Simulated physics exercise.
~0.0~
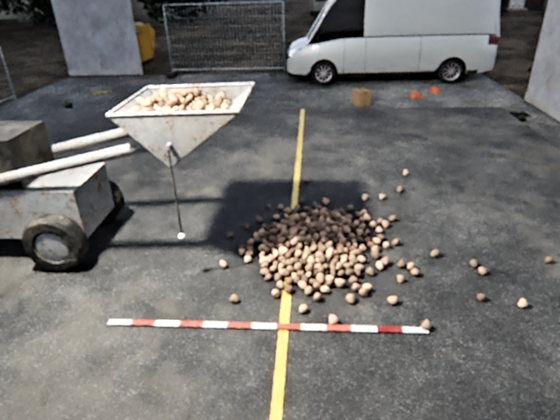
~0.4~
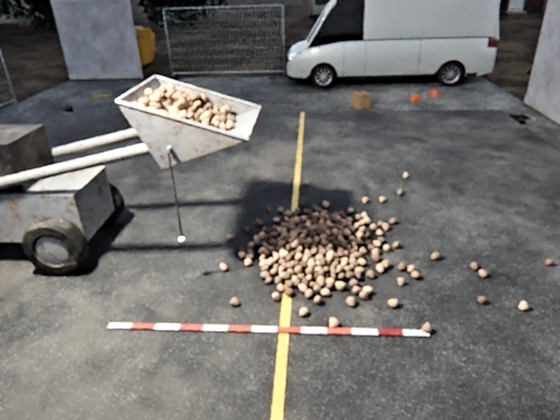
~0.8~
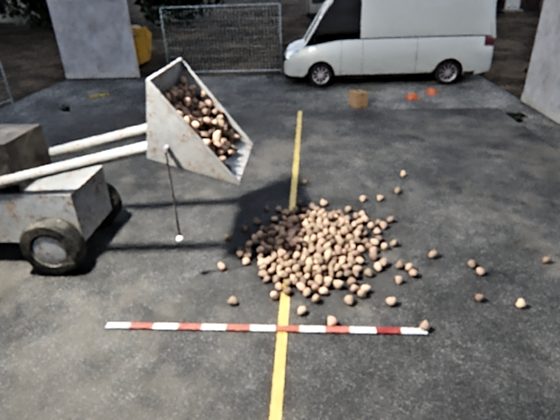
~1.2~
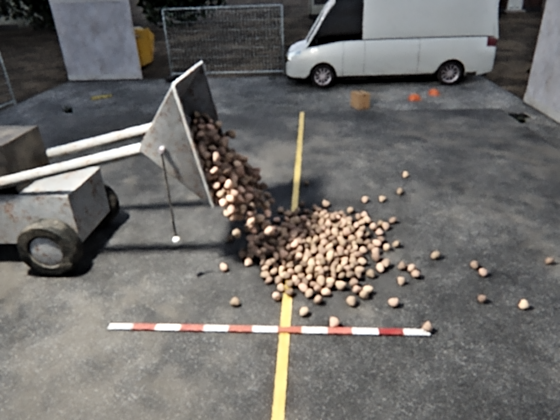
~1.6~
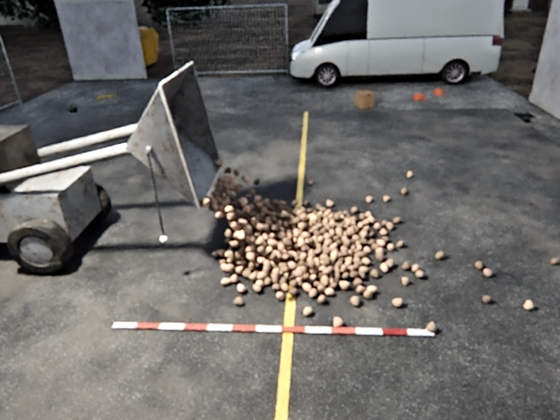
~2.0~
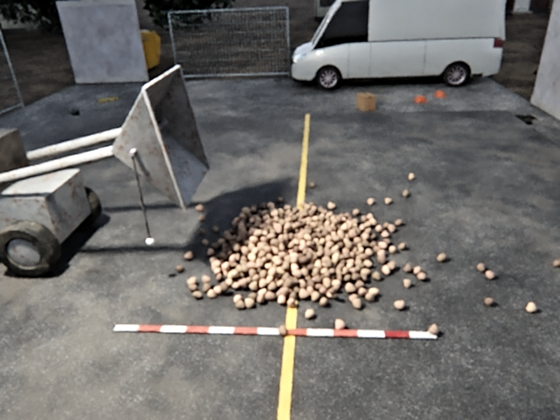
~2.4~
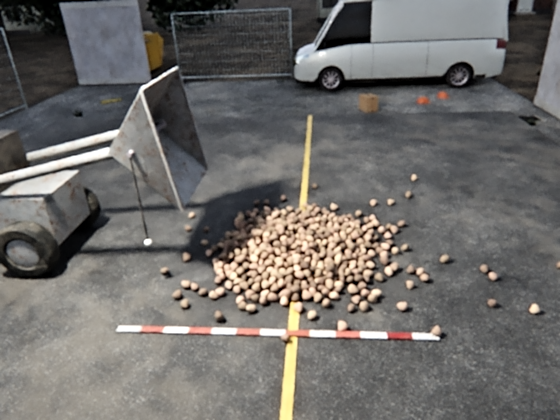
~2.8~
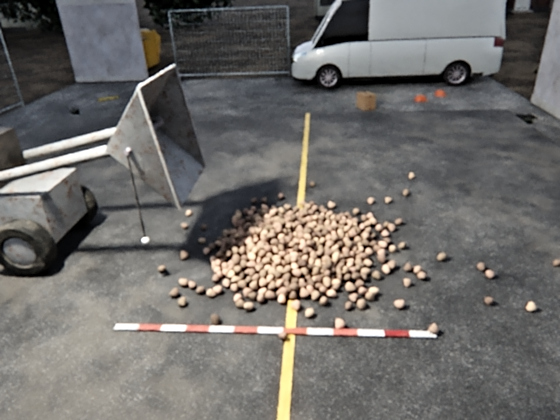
A raised bucket tips its cobbles onto an existing pile, widening it, and backs away empty.
